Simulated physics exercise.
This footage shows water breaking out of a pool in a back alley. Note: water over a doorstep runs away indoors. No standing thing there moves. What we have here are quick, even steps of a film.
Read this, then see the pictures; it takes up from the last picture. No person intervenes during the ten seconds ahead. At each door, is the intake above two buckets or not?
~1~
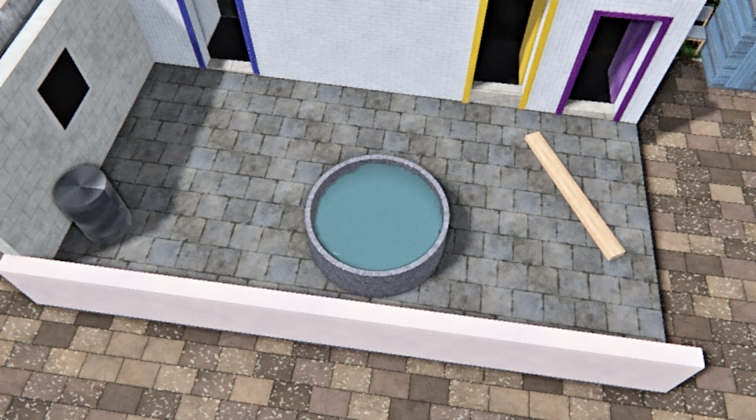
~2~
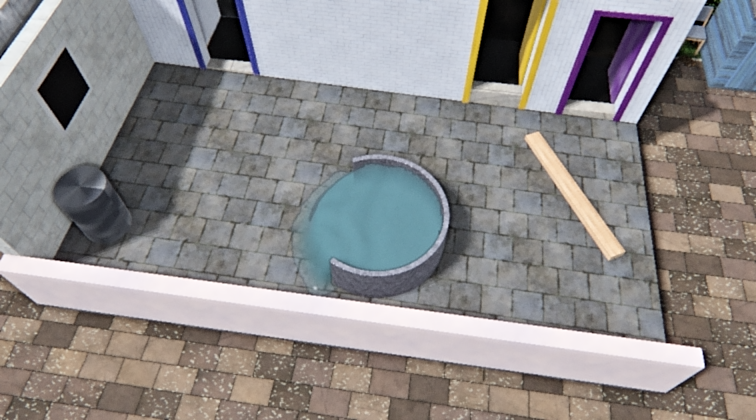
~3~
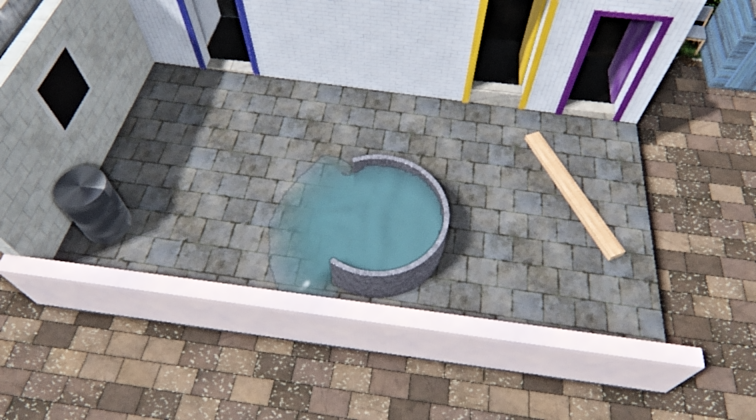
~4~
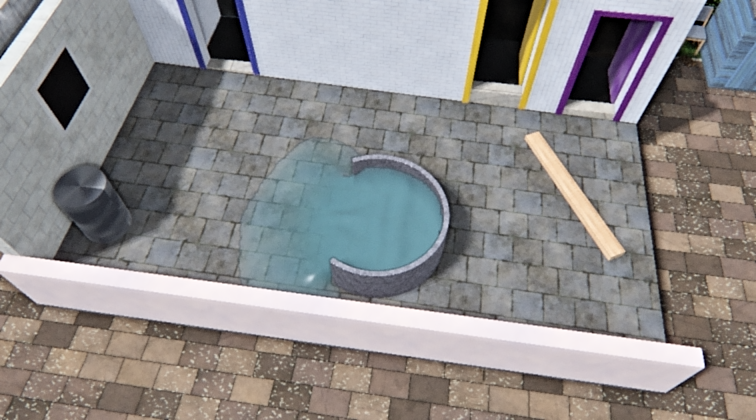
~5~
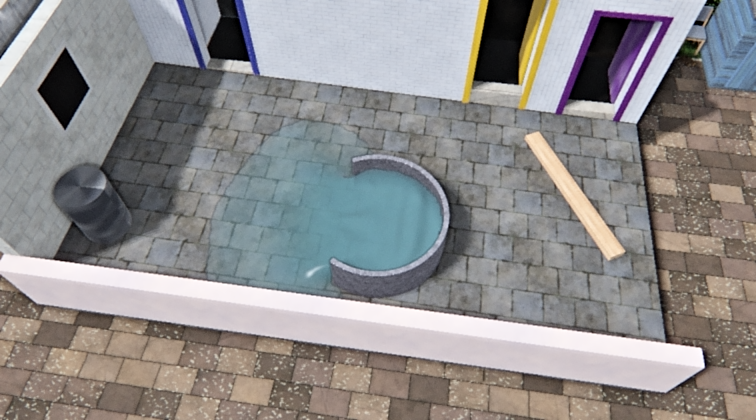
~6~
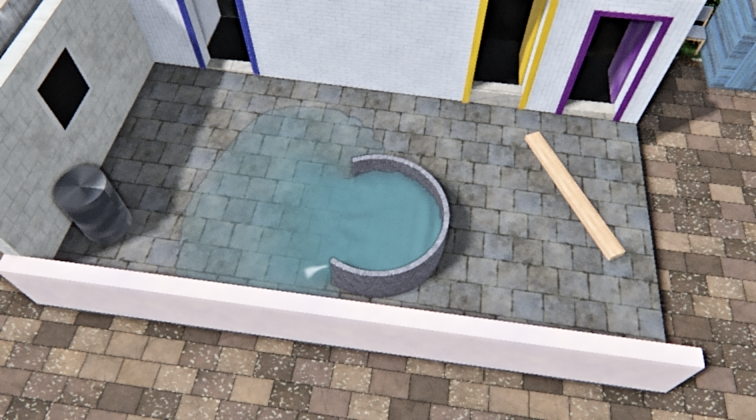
Yellow door: Not above, purple door: Not above, blue door: Above.
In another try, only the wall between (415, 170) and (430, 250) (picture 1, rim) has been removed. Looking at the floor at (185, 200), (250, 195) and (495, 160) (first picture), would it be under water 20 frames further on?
The first spot is spared, the second spared, the third swamped.
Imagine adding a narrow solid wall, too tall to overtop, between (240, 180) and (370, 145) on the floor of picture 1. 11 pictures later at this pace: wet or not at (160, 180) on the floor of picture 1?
At that spot: Submerged.
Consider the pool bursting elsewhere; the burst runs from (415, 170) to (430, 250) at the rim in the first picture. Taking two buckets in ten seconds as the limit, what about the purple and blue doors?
The purple door misses the threshold, while the blue door misses the threshold.
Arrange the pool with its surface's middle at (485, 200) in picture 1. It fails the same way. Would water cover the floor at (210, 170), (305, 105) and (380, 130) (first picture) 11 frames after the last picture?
Soaked, soaked, soaked.
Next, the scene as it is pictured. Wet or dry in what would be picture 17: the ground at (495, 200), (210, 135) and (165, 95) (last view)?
First spot not wet, second soaked, third soaked.
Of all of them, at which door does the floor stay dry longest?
Result: The purple door.
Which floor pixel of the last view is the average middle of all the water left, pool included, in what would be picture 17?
The centre of mass sits at about (245, 210).
A moment on, water covers 40 % of the floor; the yellow door not reached, the purple door not reached, the blue door wet at the sill, nothing in.
Next, water covers 50 % of the floor; the yellow door not reached, the purple door not reached, the blue door under two buckets in.
Then, water covers 50 % of the floor; the yellow door not reached, the purple door not reached, the blue door under two buckets in.
Later, water covers 65 % of the floor; the yellow door wet at the sill, nothing in, the purple door not reached, the blue door over two buckets in.
In the end, water covers 65 % of the floor; the yellow door wet at the sill, nothing in, the purple door wet at the sill, nothing in, the blue door far over two buckets in.
